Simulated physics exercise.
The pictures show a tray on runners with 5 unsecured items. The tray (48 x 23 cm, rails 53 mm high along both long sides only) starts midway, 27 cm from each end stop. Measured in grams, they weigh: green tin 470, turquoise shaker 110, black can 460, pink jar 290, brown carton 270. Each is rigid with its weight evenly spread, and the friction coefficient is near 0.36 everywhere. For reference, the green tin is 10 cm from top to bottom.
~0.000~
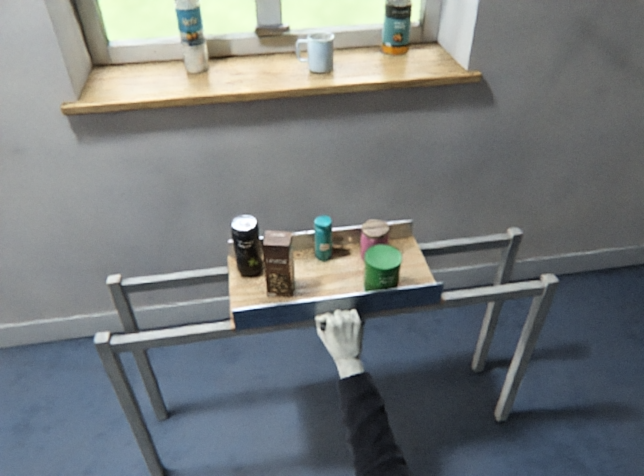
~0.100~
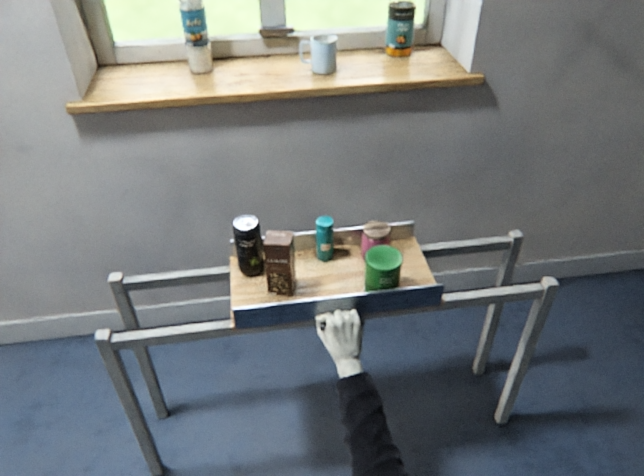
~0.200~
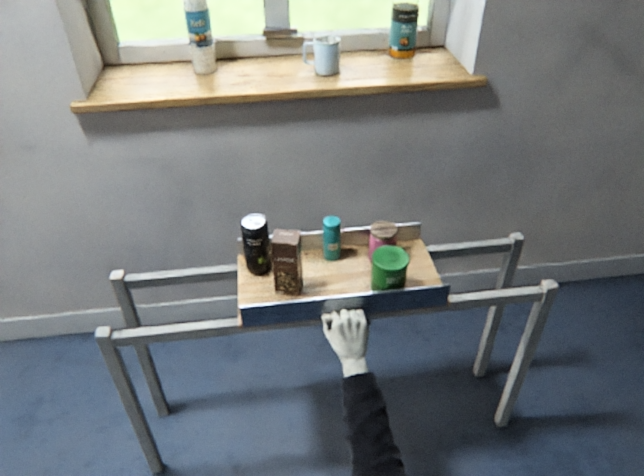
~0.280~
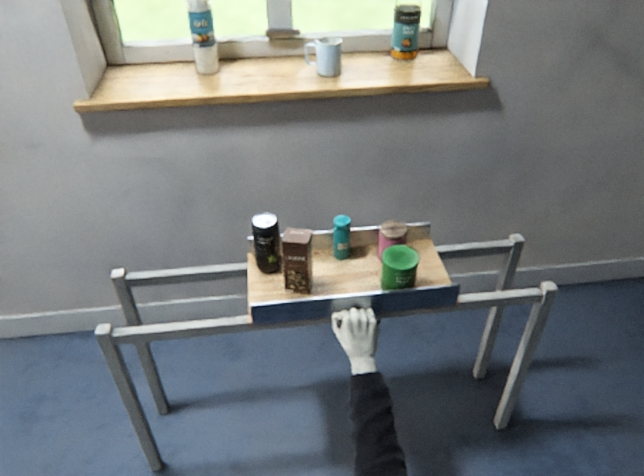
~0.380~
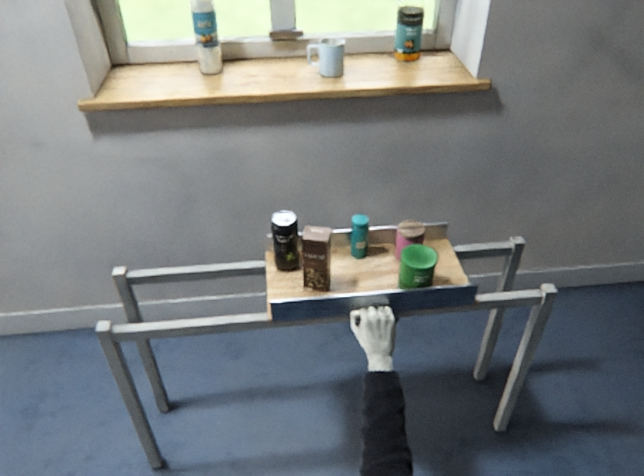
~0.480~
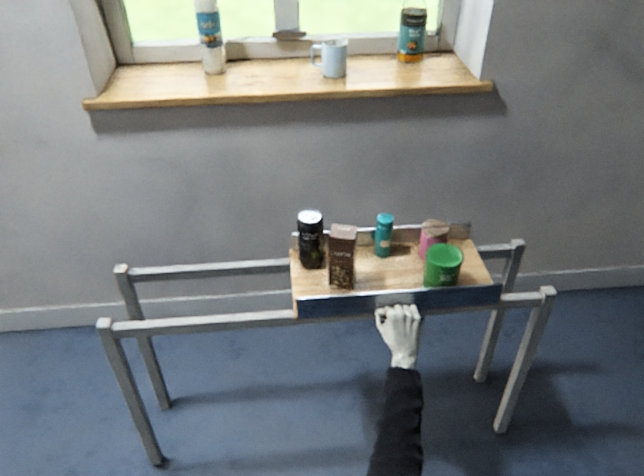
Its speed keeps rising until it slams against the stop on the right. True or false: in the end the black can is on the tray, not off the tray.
True.
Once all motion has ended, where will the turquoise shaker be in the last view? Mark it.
(478, 237), roughly.
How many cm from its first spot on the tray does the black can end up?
Some 19 cm.
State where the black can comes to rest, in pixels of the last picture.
End position: Roughly (426, 245).
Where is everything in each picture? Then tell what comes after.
Tray midway; black can (247, 247); green tin (382, 273), in the first picture.
Tray midway; pink jar (376, 243); brown carton (281, 264), in the second picture.
Tray moved 2 cm right; green tin (389, 273); turquoise shaker (332, 239), in the third picture.
Tray moved 5 cm right; pink jar (392, 243); brown carton (298, 262), in the fourth picture.
Tray moved 9 cm right; green tin (417, 272); turquoise shaker (360, 237), in the fifth picture.
Tray moved 15 cm right; black can (311, 240); pink jar (434, 241), in the sixth picture.
By 0.68 s, tray moved 27 cm right; black can 4 cm from its spot near (374, 235); turquoise shaker 4 cm from its spot; brown carton 4 cm from its spot.
By 0.78 s, tray moved 27 cm right; black can tilted 14° near (392, 233); turquoise shaker tilted 12°; brown carton tilted 9°.
By 0.98 s, tray moved 27 cm right; black can tilted 61° near (416, 236); turquoise shaker tilted 70°; brown carton tilted 38°.
When it is over (1.5 s), lying over on the tray, turquoise shaker, black can and brown carton; not toppled but over 5 cm from the start, green tin and pink jar. In the last view, black can near (426, 245).
